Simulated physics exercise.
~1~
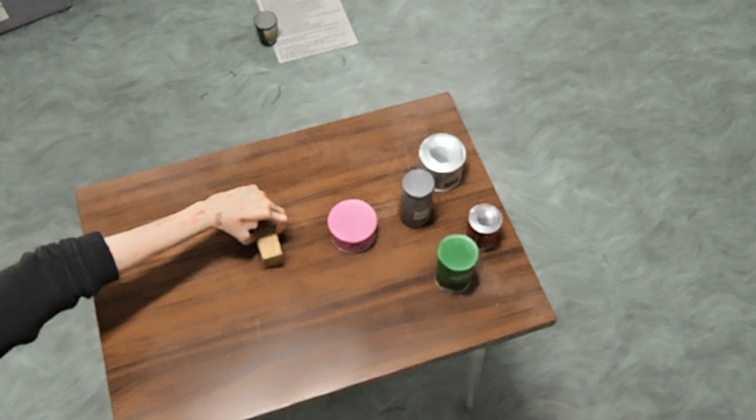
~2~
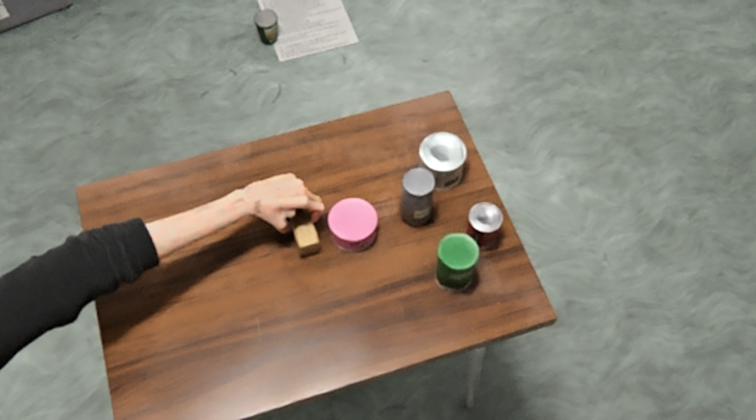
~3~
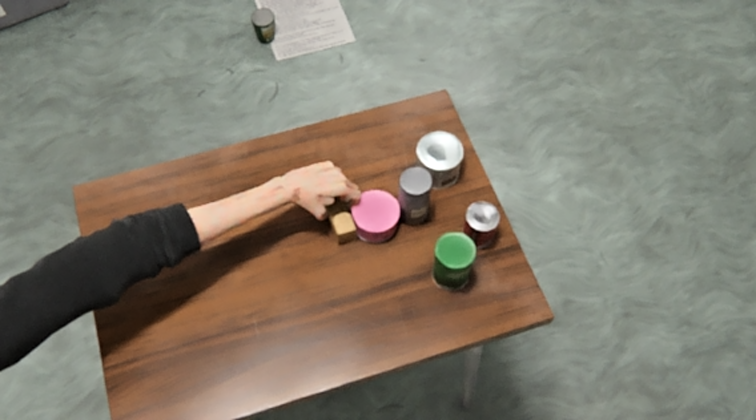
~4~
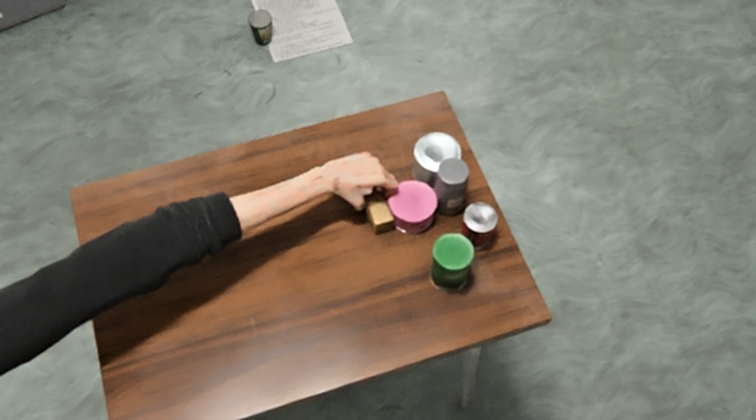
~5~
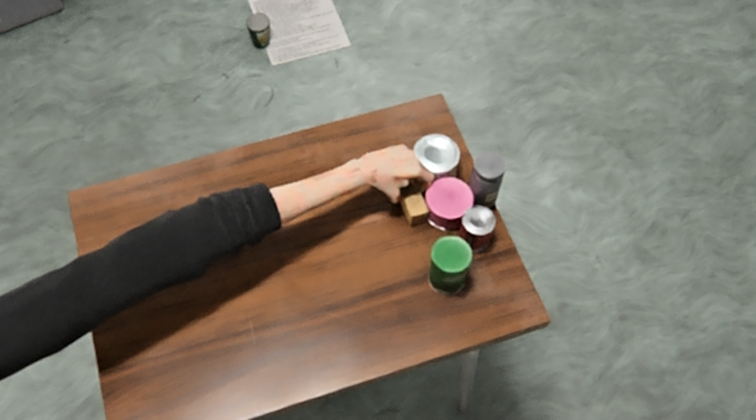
The footage shows a hand sliding a small wooden block rightward across a wooden table, pushing a pink tub, which in turn shoves an upright grey jar toward the right edge. The jar ends still standing near that edge, while the white, green and red containers stay in place.
